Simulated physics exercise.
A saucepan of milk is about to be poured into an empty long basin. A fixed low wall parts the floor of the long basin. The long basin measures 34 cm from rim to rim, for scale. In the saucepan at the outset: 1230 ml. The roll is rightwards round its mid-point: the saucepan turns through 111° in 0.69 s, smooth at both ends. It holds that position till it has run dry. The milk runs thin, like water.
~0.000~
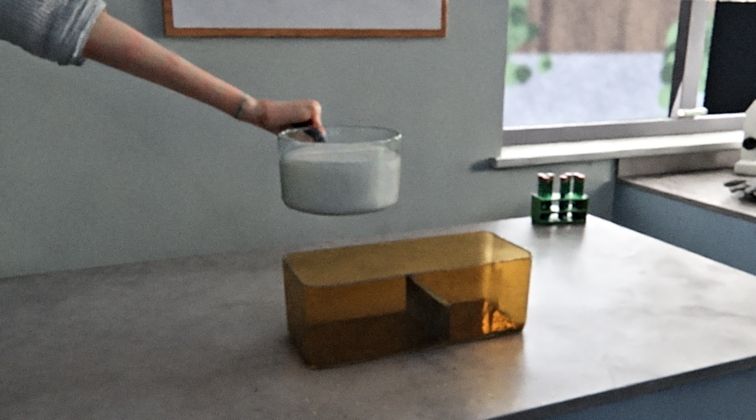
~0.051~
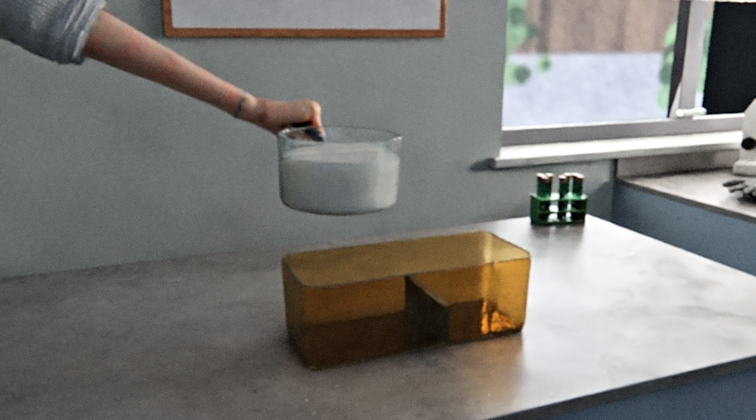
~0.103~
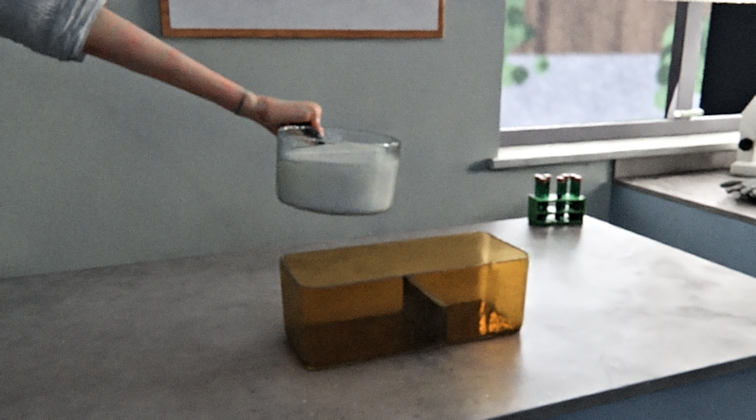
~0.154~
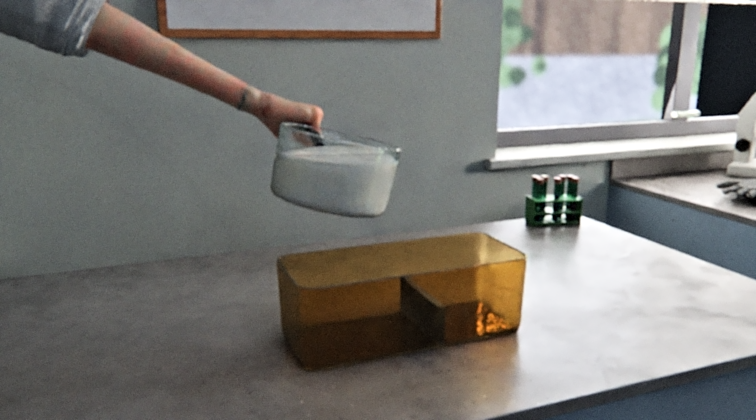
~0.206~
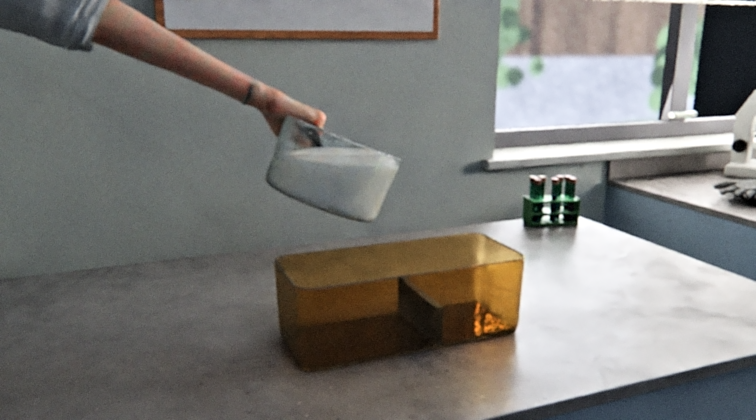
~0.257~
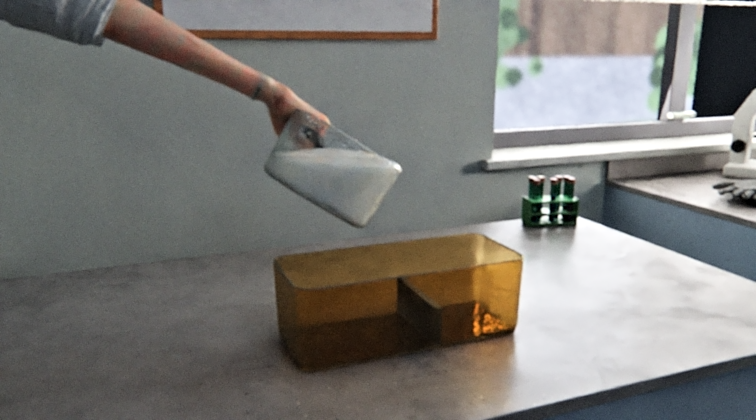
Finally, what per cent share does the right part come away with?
Roughly 35 per cent.
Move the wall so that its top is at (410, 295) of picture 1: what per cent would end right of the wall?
Estimate: About 55 percent.
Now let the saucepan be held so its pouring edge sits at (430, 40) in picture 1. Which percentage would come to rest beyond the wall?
Then about 75 per cent.
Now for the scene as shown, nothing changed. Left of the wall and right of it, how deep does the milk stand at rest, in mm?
Depths: Left near 28 mm, right near 24 mm.
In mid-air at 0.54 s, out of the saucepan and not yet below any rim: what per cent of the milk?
It comes to about 38 percent.
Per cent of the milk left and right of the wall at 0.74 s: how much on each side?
Near 48 on the left, 32 on the right.
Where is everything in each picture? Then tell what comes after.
In the first frame, tilt 0°; pouring edge (395, 133); surface from (282, 157) to (392, 150); the long basin's rim runs from (293, 272) to (511, 244); the wall's top is at (427, 290).
In the second frame, tilt 1°; pouring edge (395, 134); surface from (281, 157) to (391, 150).
In the third frame, tilt 6°; pouring edge (395, 140); surface from (280, 156) to (390, 152).
In the fourth frame, tilt 13°; pouring edge (395, 148); surface from (278, 157) to (390, 154).
In the fifth frame, tilt 23°; pouring edge (394, 159); surface from (276, 158) to (391, 156).
In the sixth frame, tilt 34°; pouring edge (393, 172); surface from (270, 158) to (392, 166); 2 per cent is over the edge.
After 0.54 s the tilt is 98° and 32 per cent is still to pour, 7 is left of the wall and 23 right of it.
After 0.74 s the tilt is 111° and 6 per cent is still to pour, 48 is left of the wall and 32 right of it.
After 0.96 s the tilt is 111° and 0 per cent is still to pour, 53 is left of the wall and 35 right of it.
After 1.19 s the tilt is 111° and 0 per cent is still to pour, 61 is left of the wall and 35 right of it.
In the end 61 per cent lies left of the wall, 35 right of it and 4 outside.
